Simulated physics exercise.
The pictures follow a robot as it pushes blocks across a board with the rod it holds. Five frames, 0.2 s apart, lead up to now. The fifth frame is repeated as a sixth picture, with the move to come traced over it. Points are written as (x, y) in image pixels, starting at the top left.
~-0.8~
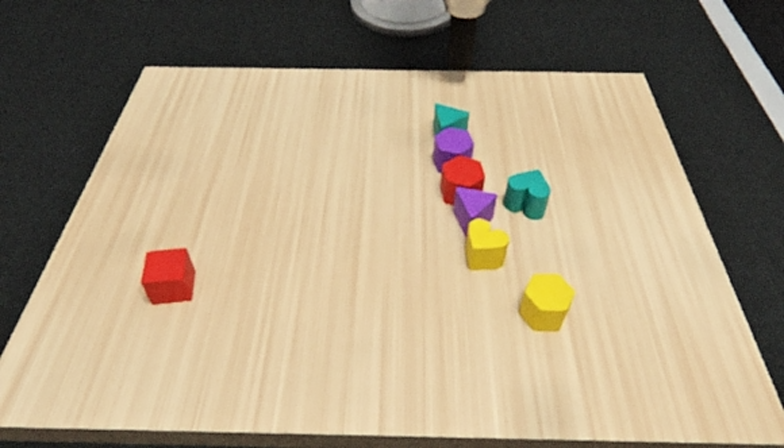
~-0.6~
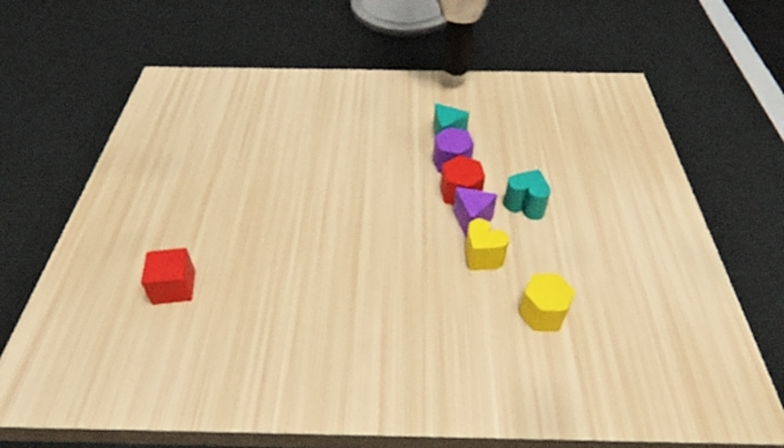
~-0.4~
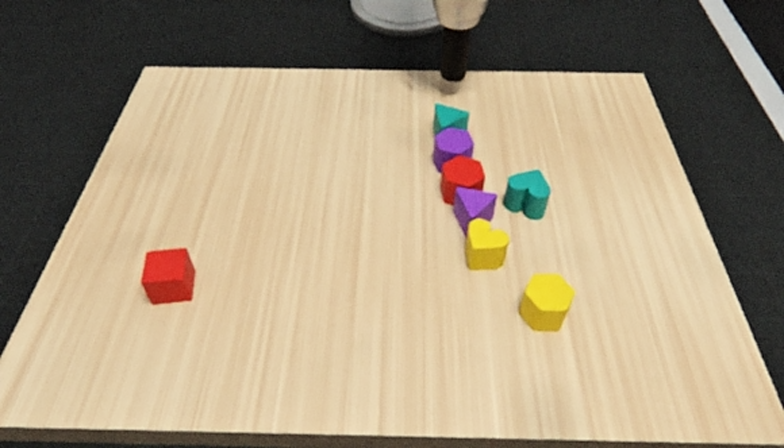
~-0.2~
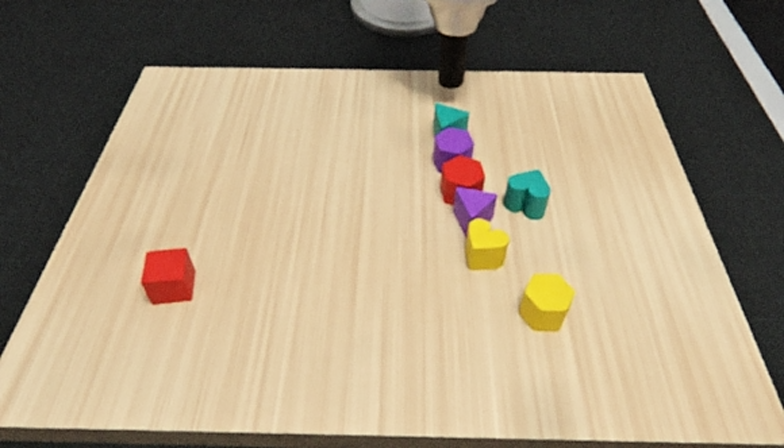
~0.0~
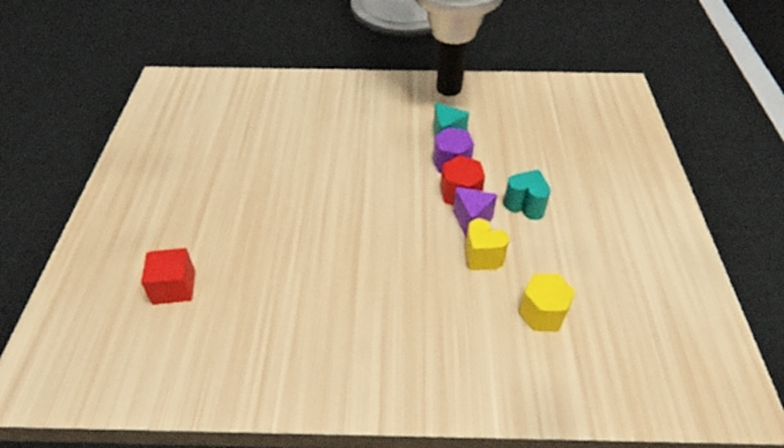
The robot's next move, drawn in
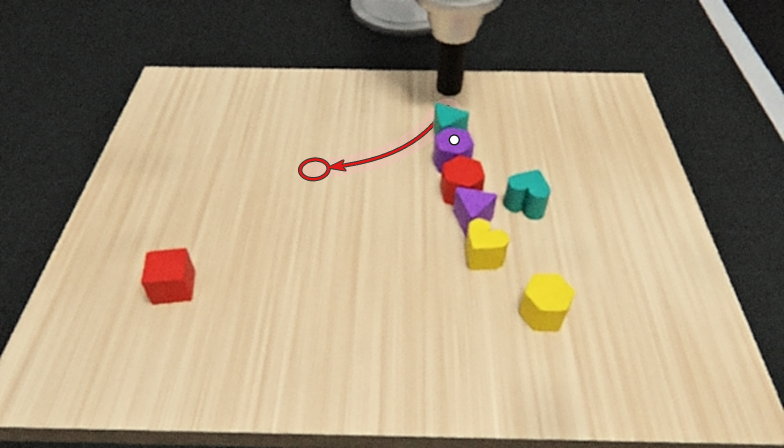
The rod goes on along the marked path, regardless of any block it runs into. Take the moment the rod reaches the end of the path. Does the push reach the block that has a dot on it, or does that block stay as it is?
Once the path is done, it is somewhere new.
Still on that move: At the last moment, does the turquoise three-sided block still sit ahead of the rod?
That would be a no.
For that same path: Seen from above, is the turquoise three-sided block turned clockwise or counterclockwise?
Viewed from above, counterclockwise.
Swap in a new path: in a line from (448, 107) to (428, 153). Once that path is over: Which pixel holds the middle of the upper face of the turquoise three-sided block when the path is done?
It sits at (430, 147).
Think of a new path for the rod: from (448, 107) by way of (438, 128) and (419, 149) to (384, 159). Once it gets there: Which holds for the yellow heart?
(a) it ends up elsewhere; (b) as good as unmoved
Letter b.
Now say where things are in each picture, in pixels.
The first frame shows tip of the rod at (459, 65), middles of tops, turquoise three-sided block at (449, 114), purple hexagonal block at (454, 140), red hexagonal block at (464, 170).
The second frame shows rod at (456, 70), nothing pushed.
The third frame shows rod at (453, 76), nothing pushed.
The fourth frame shows rod at (451, 83), nothing pushed.
The fifth frame shows rod at (449, 90), turquoise three-sided block at (449, 114), purple hexagonal block at (454, 140), red hexagonal block at (464, 170).
The line goes from (448, 107) via (420, 137) and (373, 159), ending at (314, 169); the dot is on the purple hexagonal block.
The first path, step by step. One third of the way, rod at (420, 121); turquoise three-sided block at (440, 126), turned 60° anticlockwise; purple hexagonal block at (468, 146); red hexagonal block at (464, 173).
Two thirds of the way, rod at (371, 143); turquoise three-sided block at (437, 127), turned 75° anticlockwise; purple hexagonal block at (468, 146); red hexagonal block at (464, 173).
At the end, rod at (312, 153); turquoise three-sided block at (437, 127), turned 75° anticlockwise; purple hexagonal block at (468, 146); red hexagonal block at (464, 173).
